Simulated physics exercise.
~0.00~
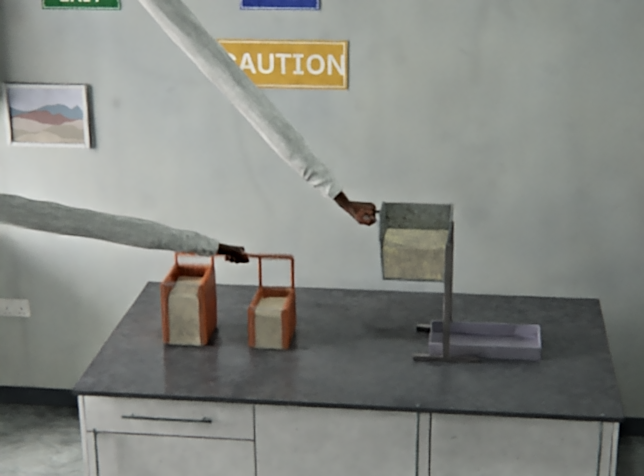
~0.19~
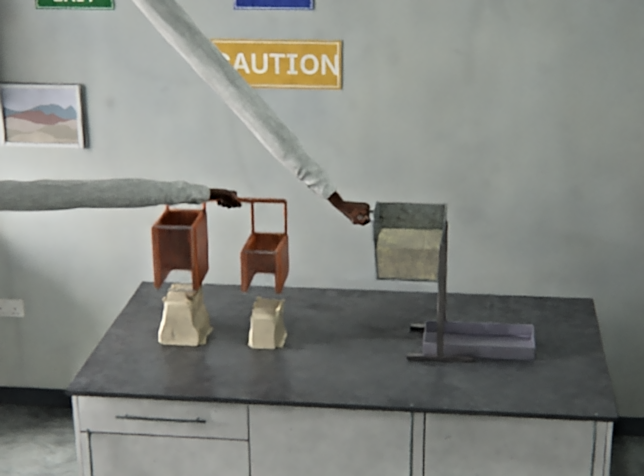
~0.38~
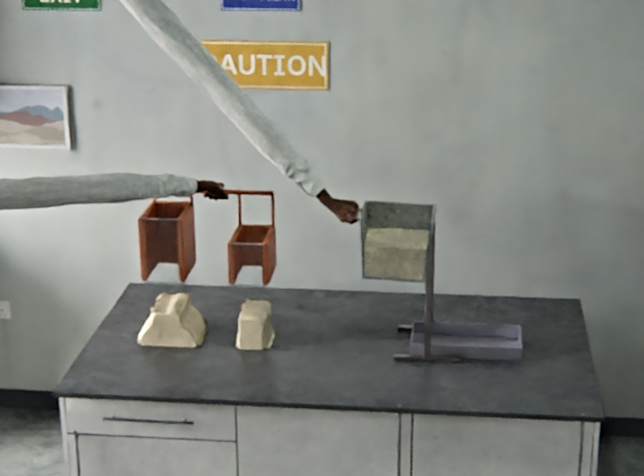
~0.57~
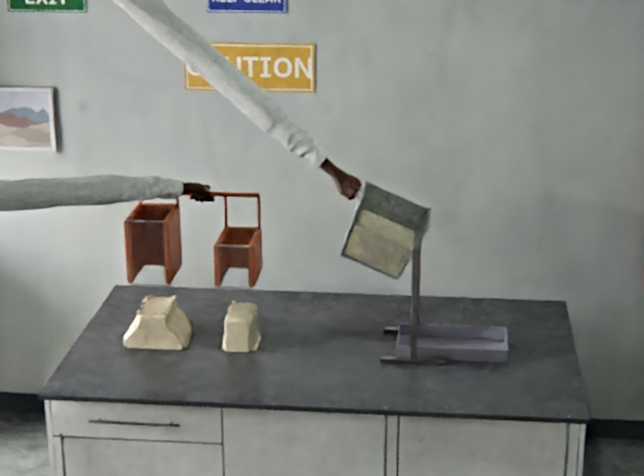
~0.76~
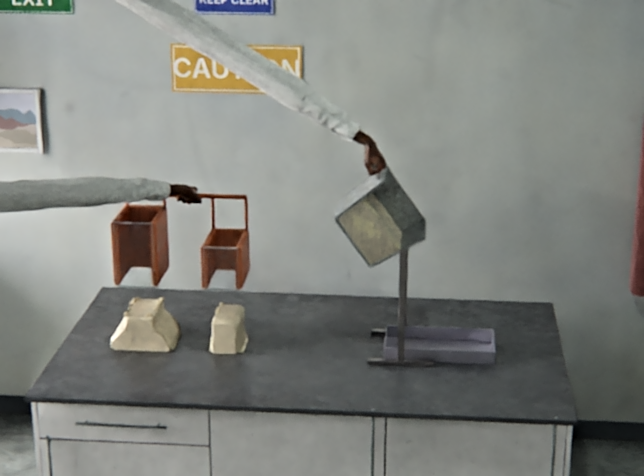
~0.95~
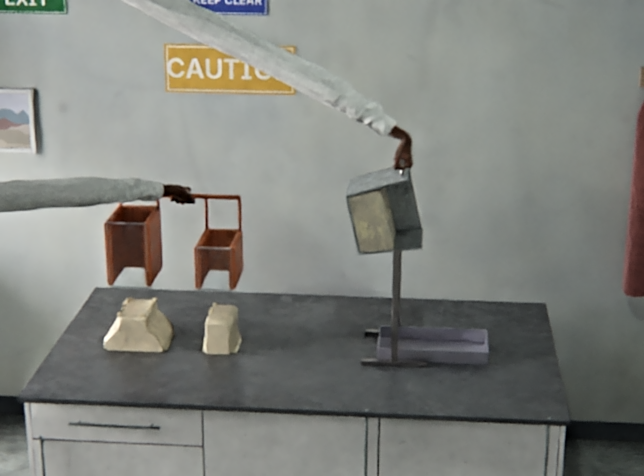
Two long pale-grey sleeves with dark hands reach in from the left over a dark-topped bench in a grey-walled room, seen from the front and slightly above. One hand holds two joined orange-brown moulds over pale blocks at left; the other grips a grey tub of beige porridge on a stand above a purplish tray. The moulds lift, the blocks slump, the taller more, then the tub swings over leftward while the view drifts right.
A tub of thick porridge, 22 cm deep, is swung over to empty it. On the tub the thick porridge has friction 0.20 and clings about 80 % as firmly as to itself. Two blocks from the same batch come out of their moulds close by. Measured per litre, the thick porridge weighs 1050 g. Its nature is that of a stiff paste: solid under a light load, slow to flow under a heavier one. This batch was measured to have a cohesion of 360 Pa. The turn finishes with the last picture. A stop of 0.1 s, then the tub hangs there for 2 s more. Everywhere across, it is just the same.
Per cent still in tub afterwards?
Approx. 100 %.
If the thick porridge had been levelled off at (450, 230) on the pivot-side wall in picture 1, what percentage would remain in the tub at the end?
Around 75 per cent.
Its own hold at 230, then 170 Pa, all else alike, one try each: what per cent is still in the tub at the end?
It'd be some 90 percent the first time and some 75 percent the second.
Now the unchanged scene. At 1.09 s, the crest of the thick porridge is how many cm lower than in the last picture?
Roughly 2 cm.
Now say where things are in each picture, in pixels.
Handle-side rim at (380, 221), tilt 0 degrees; highest point of the thick porridge at (386, 247); test blocks 21 cm, 13 cm high (left to right), in the first picture.
Handle-side rim at (374, 221), tilt 0 degrees; highest point of the thick porridge at (380, 247); test blocks 18 cm, 13 cm high (left to right), in the second picture.
Handle-side rim at (362, 219), tilt 2 degrees; highest point of the thick porridge at (366, 246); test blocks 14 cm, 13 cm high (left to right), in the third picture.
Handle-side rim at (363, 200), tilt 24 degrees; highest point of the thick porridge at (354, 227); test blocks 14 cm, 13 cm high (left to right), in the fourth picture.
Handle-side rim at (384, 183), tilt 55 degrees; highest point of the thick porridge at (361, 202); test blocks 14 cm, 13 cm high (left to right), in the fifth picture.
Handle-side rim at (407, 182), tilt 77 degrees; highest point of the thick porridge at (378, 192); test blocks 14 cm, 13 cm high (left to right), in the sixth picture.
By 1.09 s, the tub is at 77 degrees and holds 100 %.
By 1.26 s, the tub is at 77 degrees and holds 100 %.
By 1.43 s, the tub is at 77 degrees and holds 100 %.
By 1.60 s, the tub is at 77 degrees and holds 100 %.
By 2.95 s, at the end, the tub is at 77 degrees and holds 100 %.
